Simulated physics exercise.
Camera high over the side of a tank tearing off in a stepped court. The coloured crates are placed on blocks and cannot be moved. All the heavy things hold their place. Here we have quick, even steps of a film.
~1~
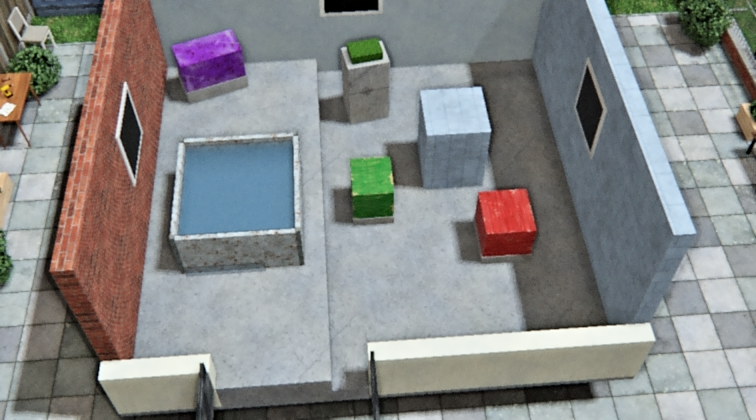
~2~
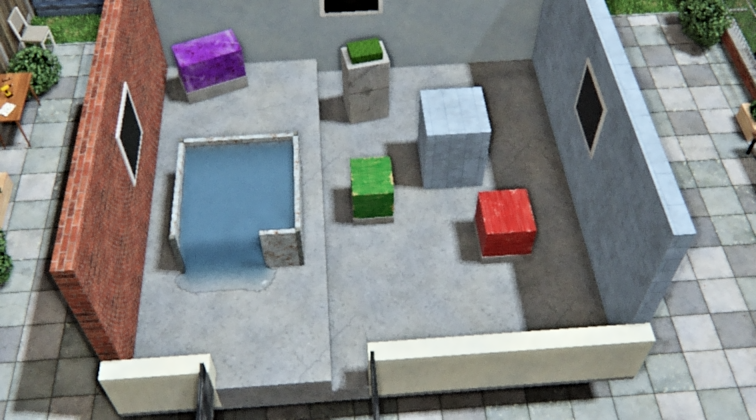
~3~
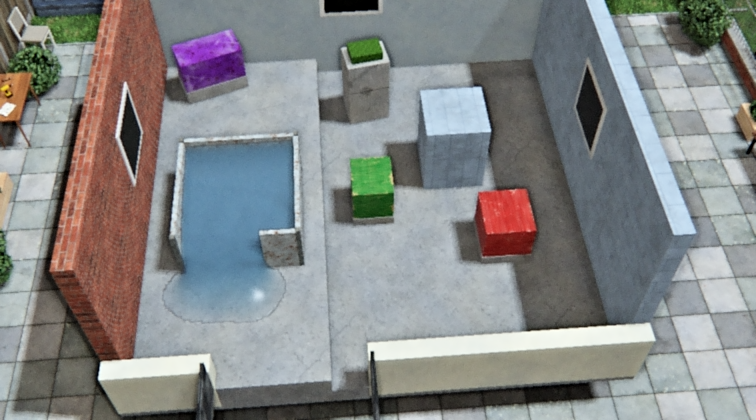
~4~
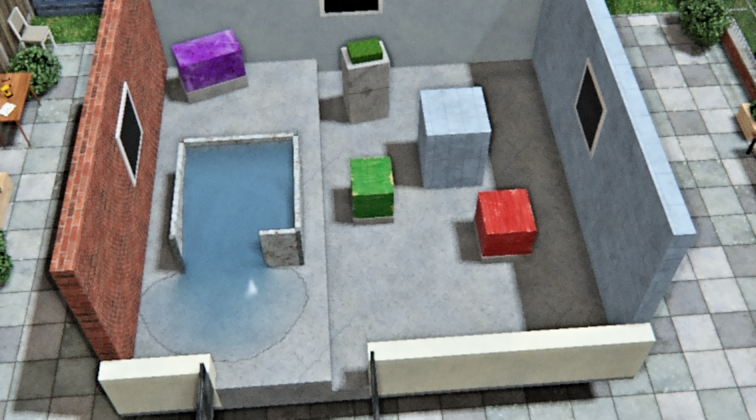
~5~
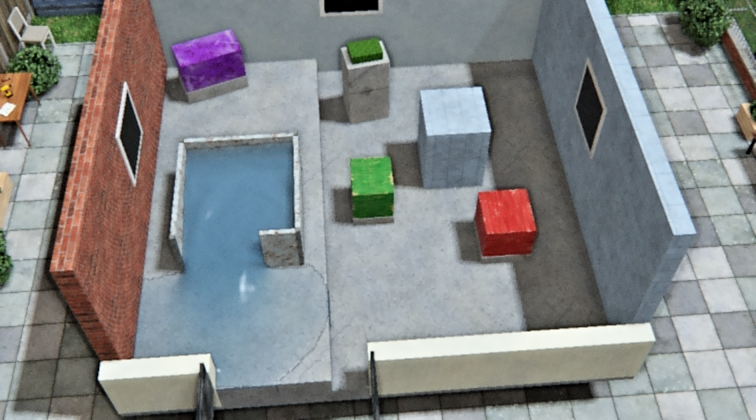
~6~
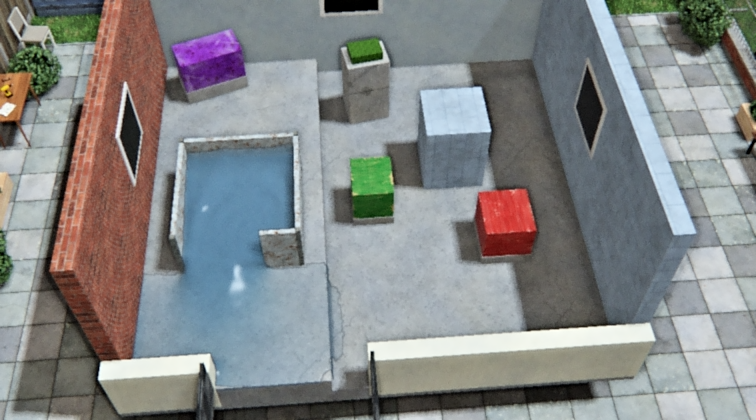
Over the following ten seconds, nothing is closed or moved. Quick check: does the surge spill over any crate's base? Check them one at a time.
Result: Purple crate dry, green crate dry, red crate dry.
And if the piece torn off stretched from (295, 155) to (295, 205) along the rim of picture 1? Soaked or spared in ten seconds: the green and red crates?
As I see it, green is doused and red is doused.
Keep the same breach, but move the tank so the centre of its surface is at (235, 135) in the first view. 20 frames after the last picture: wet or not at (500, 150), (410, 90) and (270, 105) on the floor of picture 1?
As listed: No water, clear, free of water.
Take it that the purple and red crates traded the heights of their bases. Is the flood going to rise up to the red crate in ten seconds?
Then: The red crate is not reached.
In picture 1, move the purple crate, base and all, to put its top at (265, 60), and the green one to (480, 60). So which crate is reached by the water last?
My guess is the crate marked green.
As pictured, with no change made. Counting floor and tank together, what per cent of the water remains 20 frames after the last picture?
Near 66 in a hundred.
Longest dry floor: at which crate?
I'd say the green-painted one is last.
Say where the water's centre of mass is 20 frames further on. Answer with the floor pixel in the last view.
Point: (227, 261).
A moment on, water covers 15 % of the floor; the purple crate not reached, the green crate not reached, the red crate not reached.
Next, water covers 15 % of the floor; the purple crate not reached, the green crate not reached, the red crate not reached.
Then, water covers 30 % of the floor; the purple crate water round its plinth, the green crate not reached, the red crate not reached.
Later, water covers 45 % of the floor; the purple crate water round its plinth, the green crate not reached, the red crate water round its plinth.
In the end, water covers 75 % of the floor; the purple crate stayed above the water, the green crate stayed above the water, the red crate stayed above the water.
